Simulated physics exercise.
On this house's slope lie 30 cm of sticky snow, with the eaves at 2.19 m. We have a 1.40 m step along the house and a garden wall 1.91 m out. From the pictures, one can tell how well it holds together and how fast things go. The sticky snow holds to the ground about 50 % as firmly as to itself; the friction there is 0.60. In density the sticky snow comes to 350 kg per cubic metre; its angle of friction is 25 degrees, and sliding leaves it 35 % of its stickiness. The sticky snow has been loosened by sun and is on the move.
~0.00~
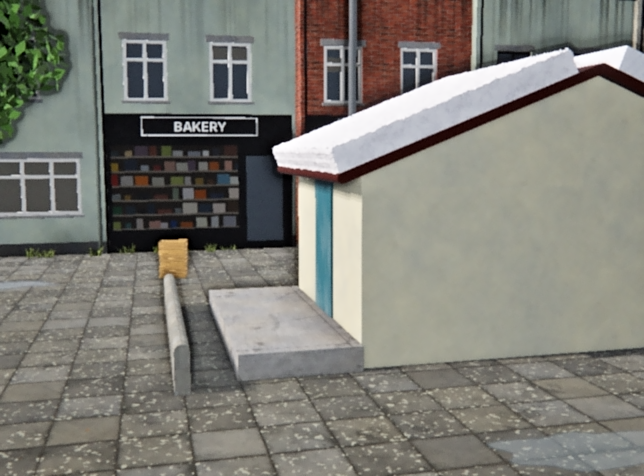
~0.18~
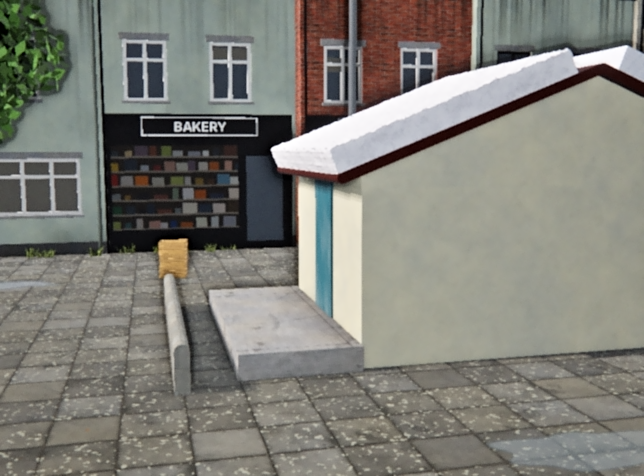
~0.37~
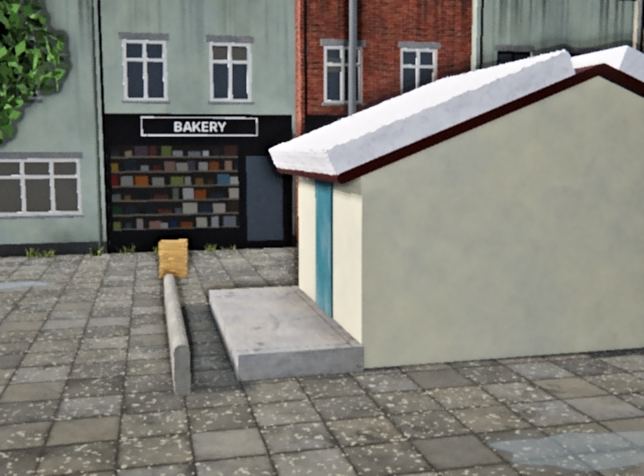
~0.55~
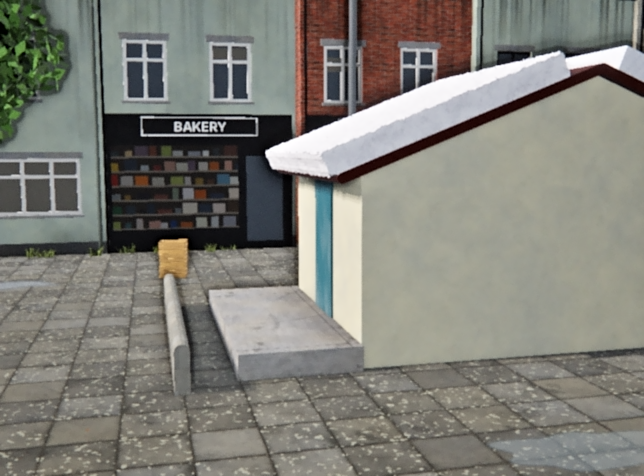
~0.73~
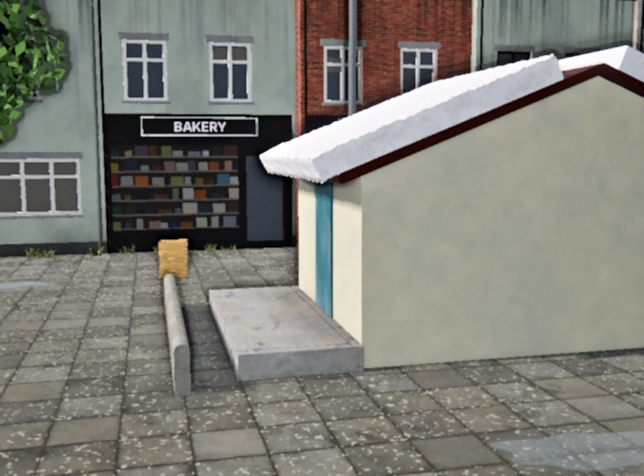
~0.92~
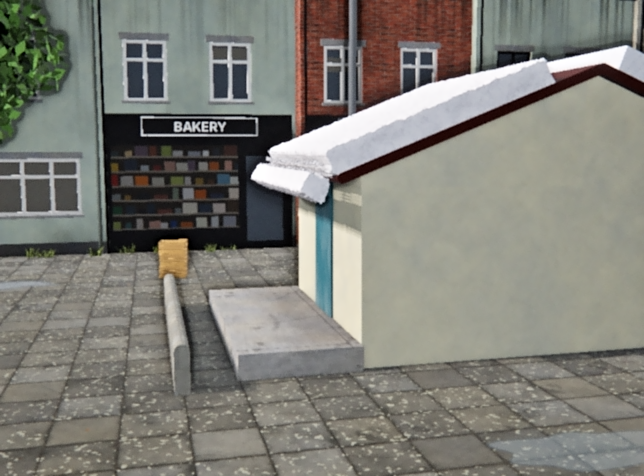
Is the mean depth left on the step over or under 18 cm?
Note: End value exceeds 18 cm.
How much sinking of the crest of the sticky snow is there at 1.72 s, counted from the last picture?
About 0.3 metres.
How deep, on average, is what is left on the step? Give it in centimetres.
Around 25 centimetres.
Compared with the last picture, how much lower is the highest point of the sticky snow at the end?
Around 2.6 m.
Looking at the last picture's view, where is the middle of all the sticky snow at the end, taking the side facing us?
Pretty much at (217, 348), I'd say.
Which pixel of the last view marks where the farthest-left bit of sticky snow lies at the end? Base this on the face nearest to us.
Close to pixel (42, 396).
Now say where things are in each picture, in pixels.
The first frame shows front end of the sticky snow at (331, 148).
The second frame shows front end of the sticky snow at (330, 148), its middle shifted 1.2 cm, 1 % of it past the eaves, in one piece.
The third frame shows front end of the sticky snow at (327, 150), its middle shifted 4.7 cm, 2 % of it past the eaves, in one piece.
The fourth frame shows front end of the sticky snow at (322, 152), its middle shifted 11 cm, 4 % of it past the eaves, in one piece.
The fifth frame shows front end of the sticky snow at (313, 159), its middle shifted 20 cm, 7 % of it past the eaves, in one piece.
The sixth frame shows front end of the sticky snow at (301, 188), its middle shifted 34 cm, 12 % of it past the eaves, cracking.
By 1.29 s, 91 % of the snow is still up on the roof and 9 % is falling or down.
By 1.72 s, 74 % of the snow is still up on the roof and 26 % is falling or down.
By 2.16 s, 54 % of the snow is still up on the roof and 46 % is falling or down.
By 2.60 s, 24 % of the snow is still up on the roof and 76 % is falling or down.
By 4.10 s, at the end, none of the snow is still up on the roof and the snow on the step is 25 cm deep on average.
